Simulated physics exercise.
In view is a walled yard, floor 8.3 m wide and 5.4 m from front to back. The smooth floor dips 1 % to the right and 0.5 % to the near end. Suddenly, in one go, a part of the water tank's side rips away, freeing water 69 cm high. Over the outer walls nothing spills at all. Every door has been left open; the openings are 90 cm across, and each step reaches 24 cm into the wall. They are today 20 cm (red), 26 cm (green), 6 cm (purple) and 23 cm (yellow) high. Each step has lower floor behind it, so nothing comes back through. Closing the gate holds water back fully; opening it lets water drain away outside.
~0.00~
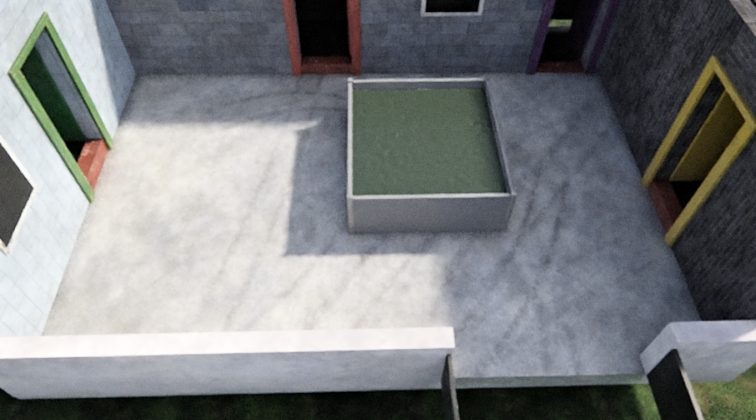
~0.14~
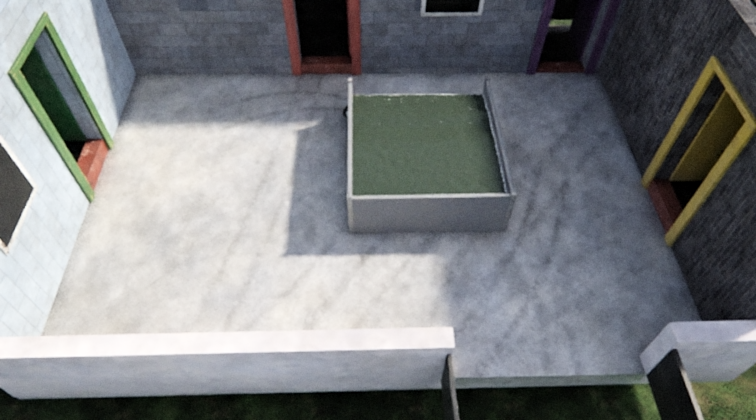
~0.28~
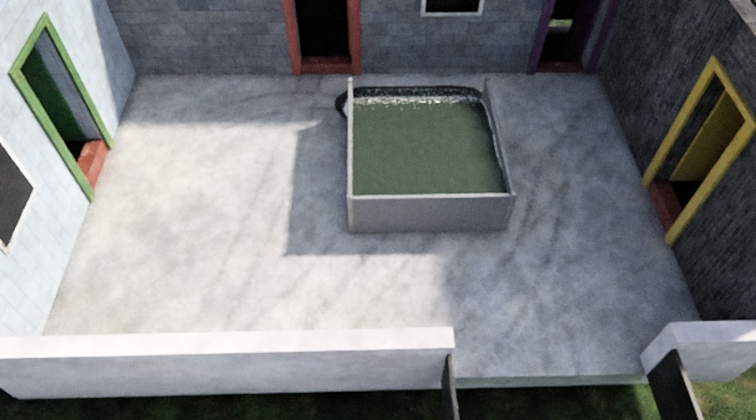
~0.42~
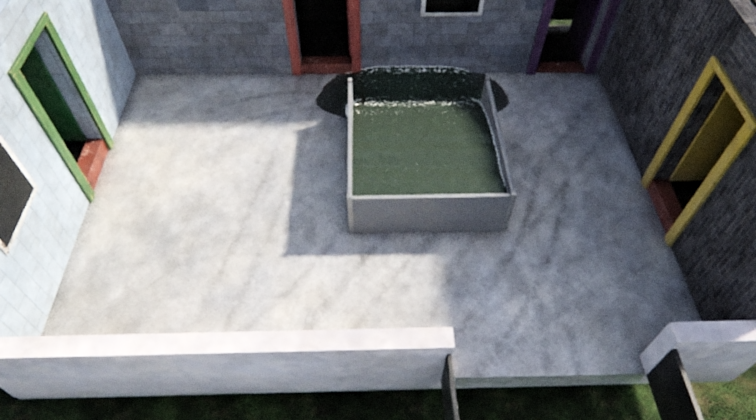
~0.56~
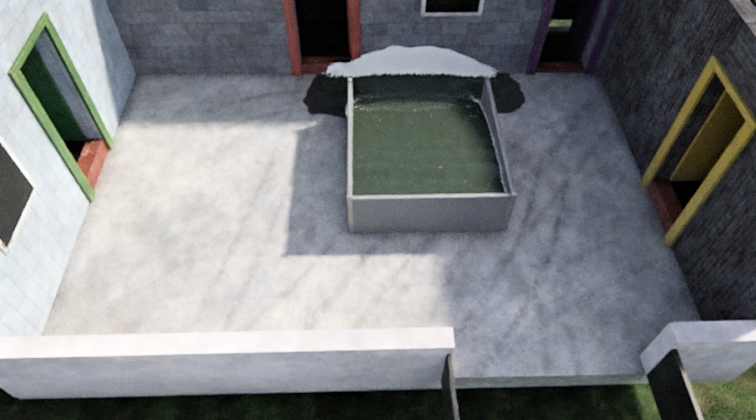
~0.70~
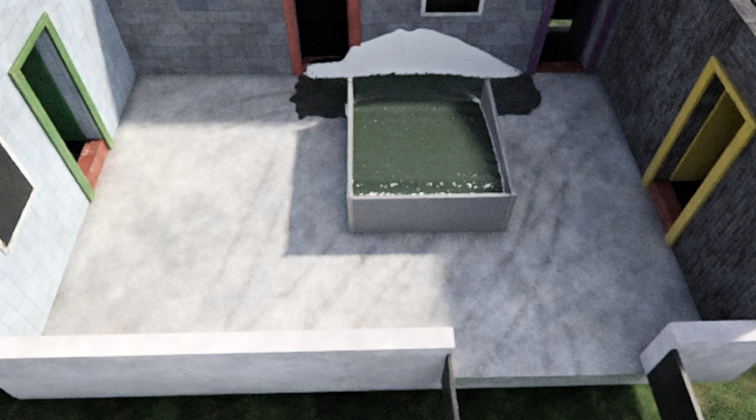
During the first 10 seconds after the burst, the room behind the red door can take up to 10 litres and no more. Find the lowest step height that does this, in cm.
The lowest height is about 28 cm.
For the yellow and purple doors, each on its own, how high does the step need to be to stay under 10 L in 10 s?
You'd want about 5.5 centimetres at yellow and about 24 centimetres at purple.
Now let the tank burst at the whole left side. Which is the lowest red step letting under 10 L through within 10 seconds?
In that case about 7.5 cm.
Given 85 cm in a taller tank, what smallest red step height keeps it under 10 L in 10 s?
The step would need to be some 36 cm high.
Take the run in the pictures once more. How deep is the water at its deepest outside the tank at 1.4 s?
About 52 cm.
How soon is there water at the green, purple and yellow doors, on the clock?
Arrival: Green 2.6 s, purple 0.9 s, yellow 2.4 s.
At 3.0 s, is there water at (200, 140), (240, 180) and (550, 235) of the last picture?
Listed order - soaked through, soaked through, unwetted.
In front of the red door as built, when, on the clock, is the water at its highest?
Peak time: About 1.6 s.
After 1.4 s water covers 15 % of the floor, deepest (52 cm) near (422, 86); 29 cm at the red door, 9 litres in over its 20 cm step.
After 3.0 s water covers 45 % of the floor, deepest (34 cm) near (599, 98); 20 cm at the red door, 44 litres in over its 20 cm step.
After 10.0 s water covers 95 % of the floor, deepest (12 cm) near (680, 301); 5 cm at the red door, 46 litres in over its 20 cm step.
At the red door as built, the water arrived by 0.6 s and peaked near 30 cm at 1.6 s.
Run again over the same 10 s with other heights there, 19 litres in over 25.5 cm, 1 litre over 34.5 cm. The limit of 10 litres is kept from about 28 cm up.
